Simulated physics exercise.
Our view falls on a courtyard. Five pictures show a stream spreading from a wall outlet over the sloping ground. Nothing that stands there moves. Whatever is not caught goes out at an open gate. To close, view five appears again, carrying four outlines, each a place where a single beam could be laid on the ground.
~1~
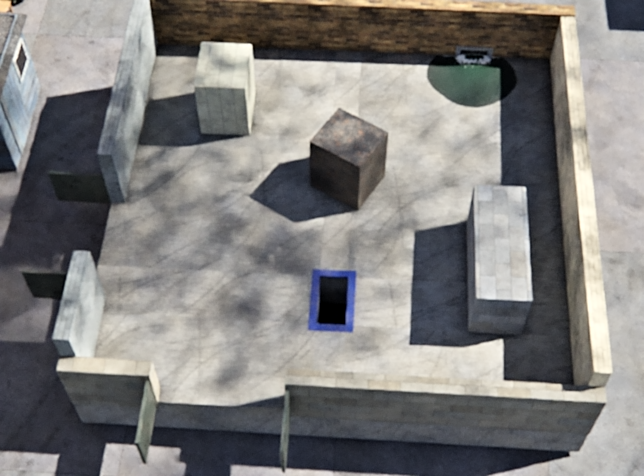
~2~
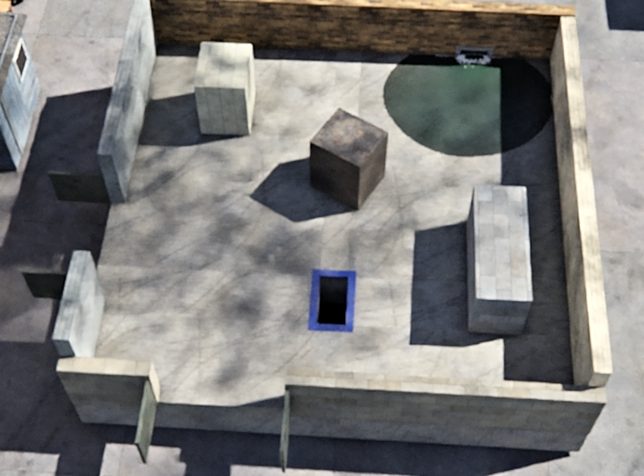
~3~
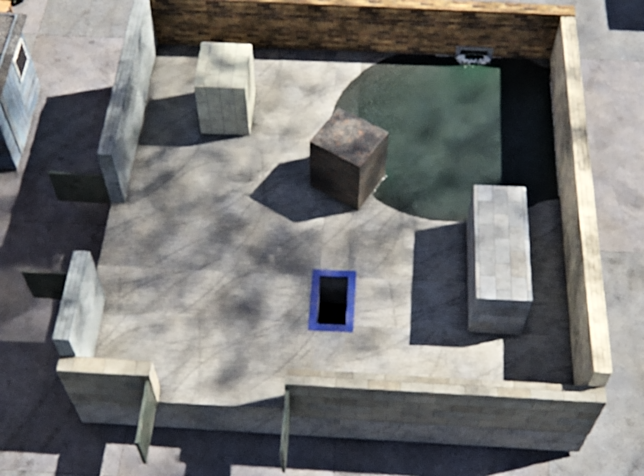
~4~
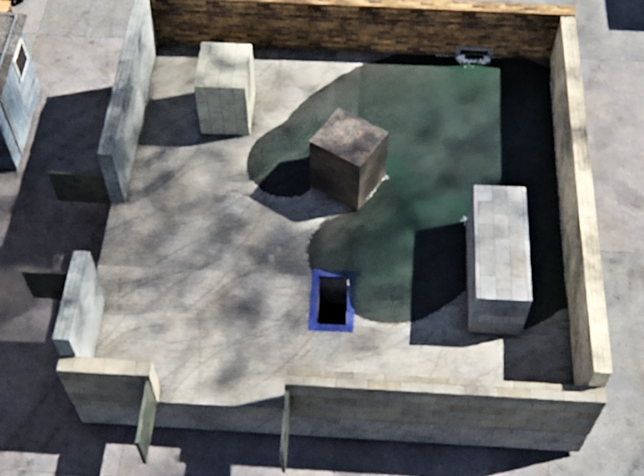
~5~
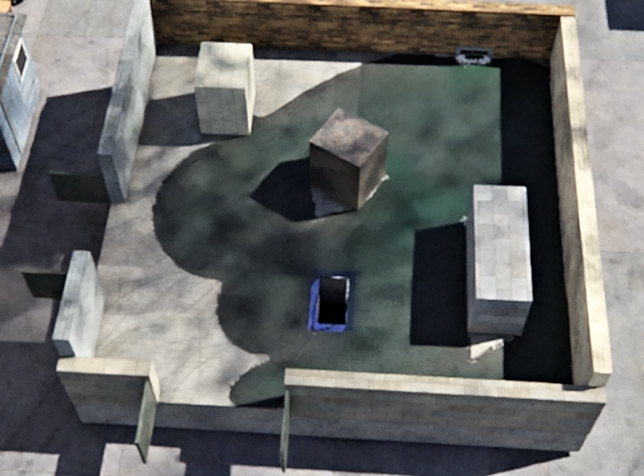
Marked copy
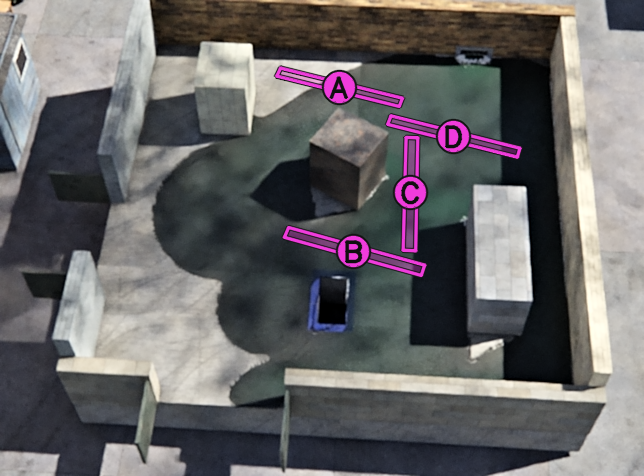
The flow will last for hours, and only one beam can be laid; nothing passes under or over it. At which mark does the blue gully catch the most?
Choose A.
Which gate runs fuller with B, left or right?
The right one.
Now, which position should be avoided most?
B.
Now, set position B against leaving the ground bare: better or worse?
It is worse.
In magenta, A from (278, 72) to (400, 102); B from (286, 232) to (422, 270); C from (409, 250) to (411, 137); D from (389, 120) to (518, 152).
With A, about 24 % of the stream goes into the blue gully, about 75 % out by the gates.
With B, next to none of the stream goes into the blue gully, about 99 % out by the gates.
With C, about 9 % of the stream goes into the blue gully, about 91 % out by the gates.
With D, about 9 % of the stream goes into the blue gully, about 91 % out by the gates.
